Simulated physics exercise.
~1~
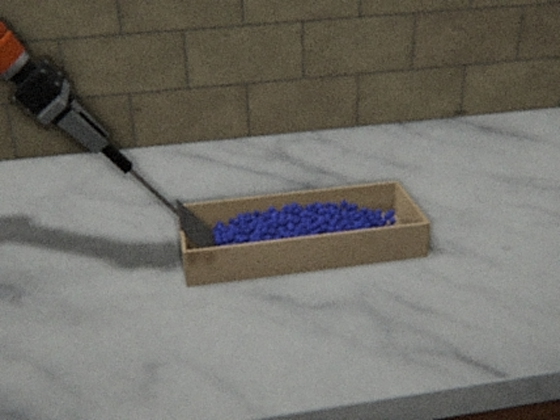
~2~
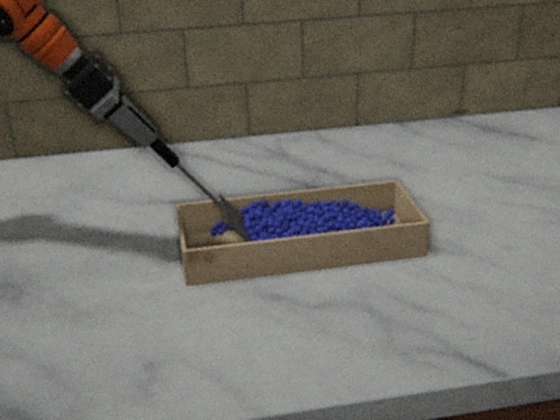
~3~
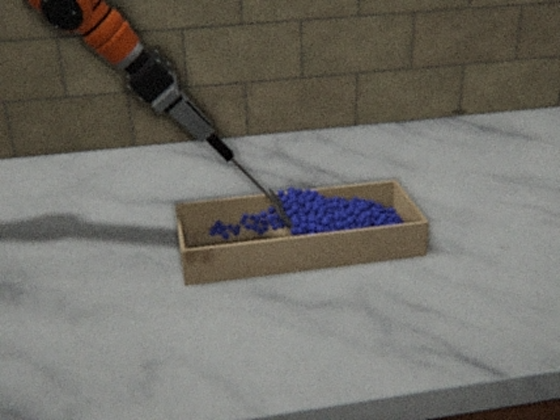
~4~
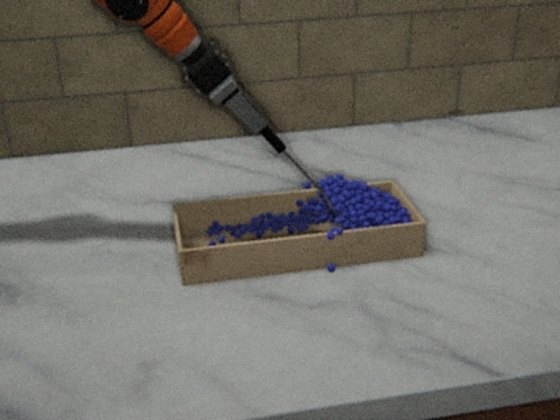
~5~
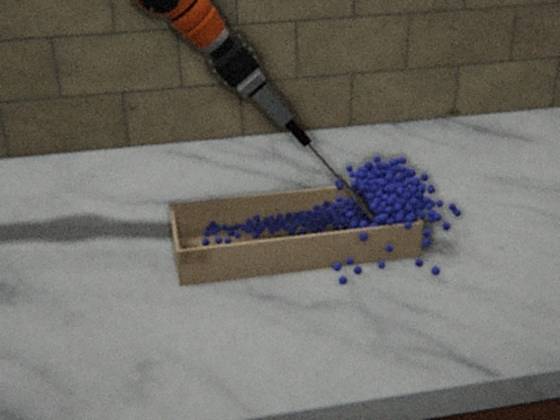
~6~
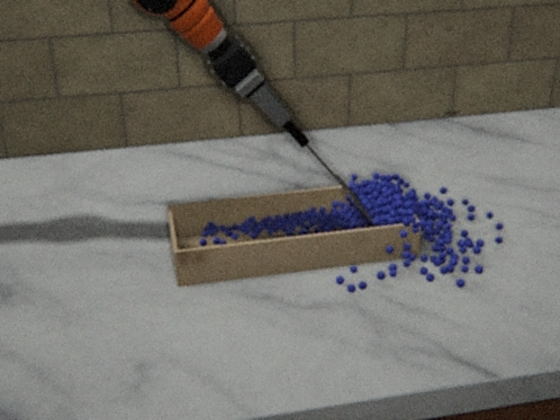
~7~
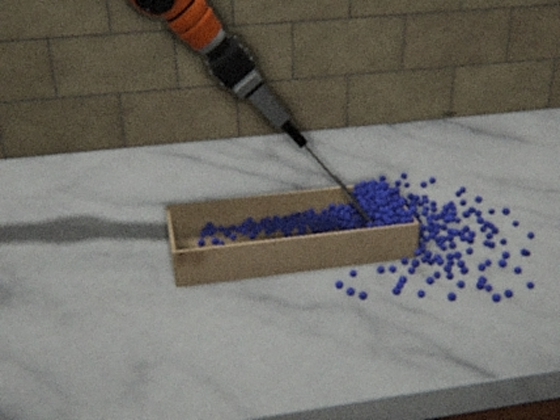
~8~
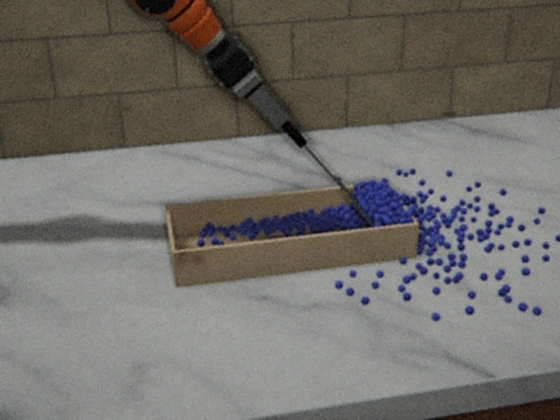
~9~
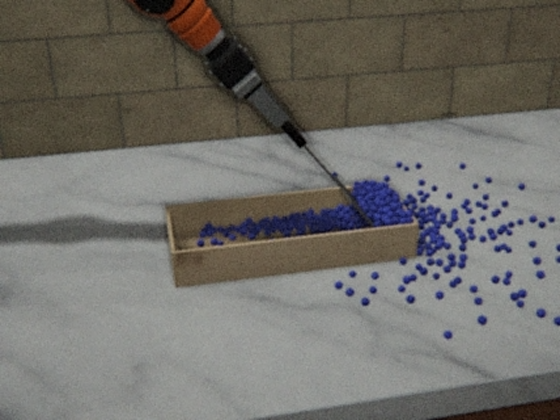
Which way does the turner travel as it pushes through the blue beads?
The turner moves to the right, going from the left end of the tray toward the right end.
A robotic arm pushed a turner to the right through blue beads in a shallow wooden-looking tray, heaping them at the far end until many spilled over and scattered across the marble table top, while the rest stayed inside.
